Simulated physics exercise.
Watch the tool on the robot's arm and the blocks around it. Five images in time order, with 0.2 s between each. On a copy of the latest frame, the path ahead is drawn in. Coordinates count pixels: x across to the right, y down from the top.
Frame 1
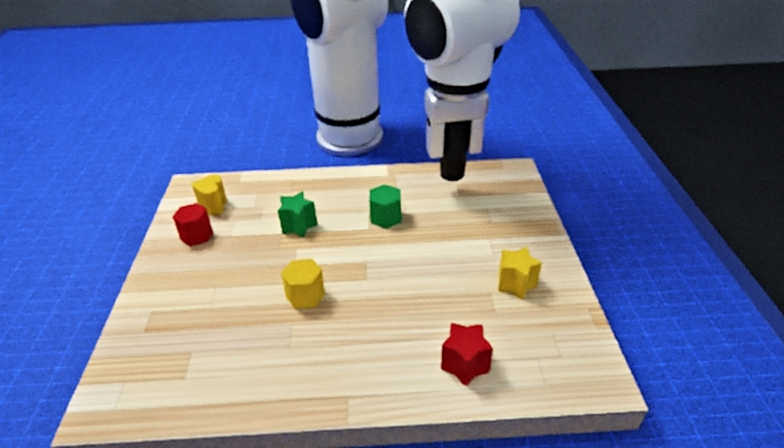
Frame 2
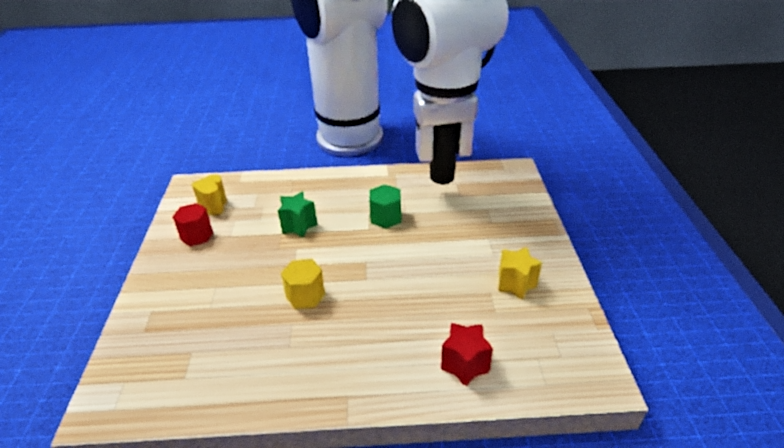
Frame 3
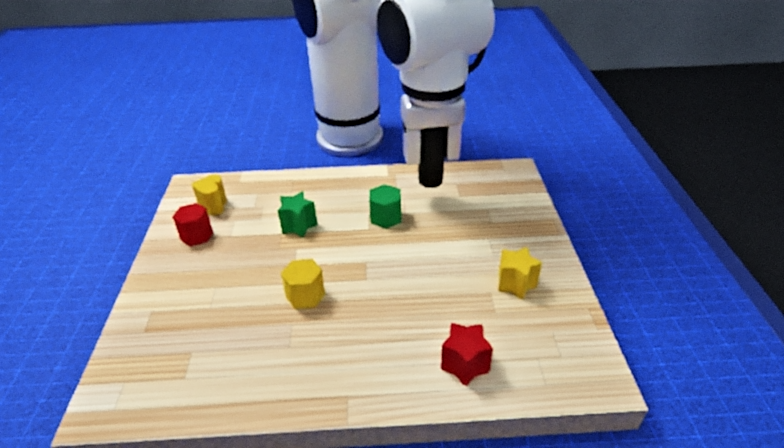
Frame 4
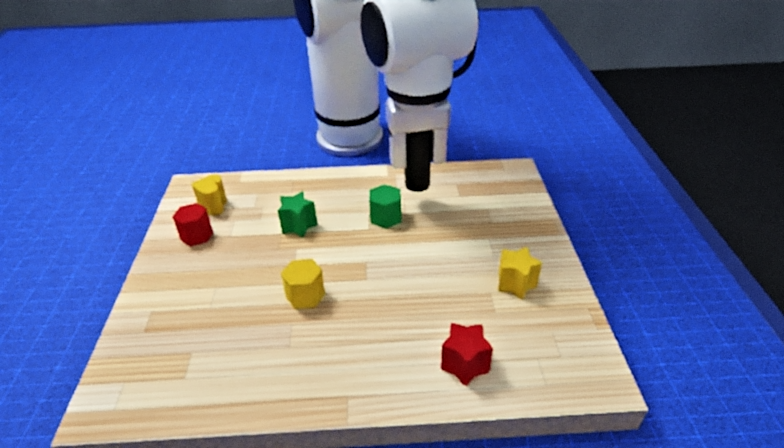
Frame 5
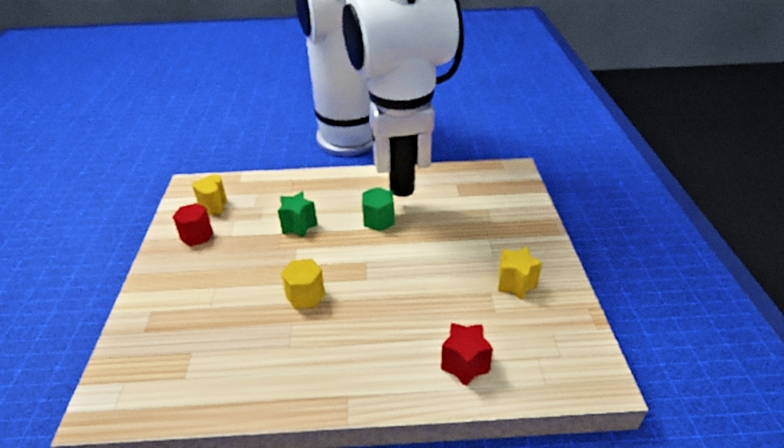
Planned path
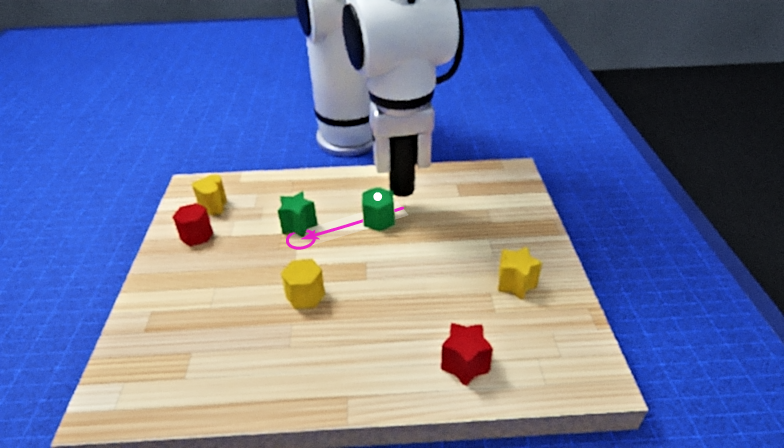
The clip opens on a white robot arm holding its black-tipped tool near the back right of a wooden board scattered with red, yellow and green blocks. The tool moves steadily left toward the green hexagon, then nudges it slightly left, while the other blocks stay still.
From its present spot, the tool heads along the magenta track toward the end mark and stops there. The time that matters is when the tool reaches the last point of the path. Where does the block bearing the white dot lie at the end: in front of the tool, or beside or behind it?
When the path ends, it will lie beside or behind the tool.
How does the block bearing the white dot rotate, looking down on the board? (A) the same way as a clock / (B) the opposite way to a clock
B.
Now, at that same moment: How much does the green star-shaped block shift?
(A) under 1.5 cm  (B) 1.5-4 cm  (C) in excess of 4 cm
That would be A.
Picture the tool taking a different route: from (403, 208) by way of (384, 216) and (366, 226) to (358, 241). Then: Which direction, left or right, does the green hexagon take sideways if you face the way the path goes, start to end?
It moves over to the right.
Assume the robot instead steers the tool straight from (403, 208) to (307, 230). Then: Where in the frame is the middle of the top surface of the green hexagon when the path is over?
Pixel (327, 221).
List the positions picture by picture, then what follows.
The first frame shows tool's lower end (452, 175); green star-shaped block (295, 202); green hexagon (385, 194).
The second frame shows tool (442, 178); blocks still.
The third frame shows tool (431, 182); blocks still.
The fourth frame shows tool (417, 186); blocks still.
The fifth frame shows tool (402, 190); green star-shaped block (295, 202); green hexagon (378, 197).
Drawn move, from (403, 208) to (301, 239); the dot is on the green hexagon.
The first path, step by step. One third of the way, tool (369, 201); green hexagon (346, 210), turned 15° anticlockwise.
Two thirds of the way, tool (334, 211); green hexagon (320, 224), turned 60° anticlockwise.
At the end, tool (298, 221); green star-shaped block (286, 202), turned 25° clockwise; green hexagon (307, 233), turned 110° anticlockwise.
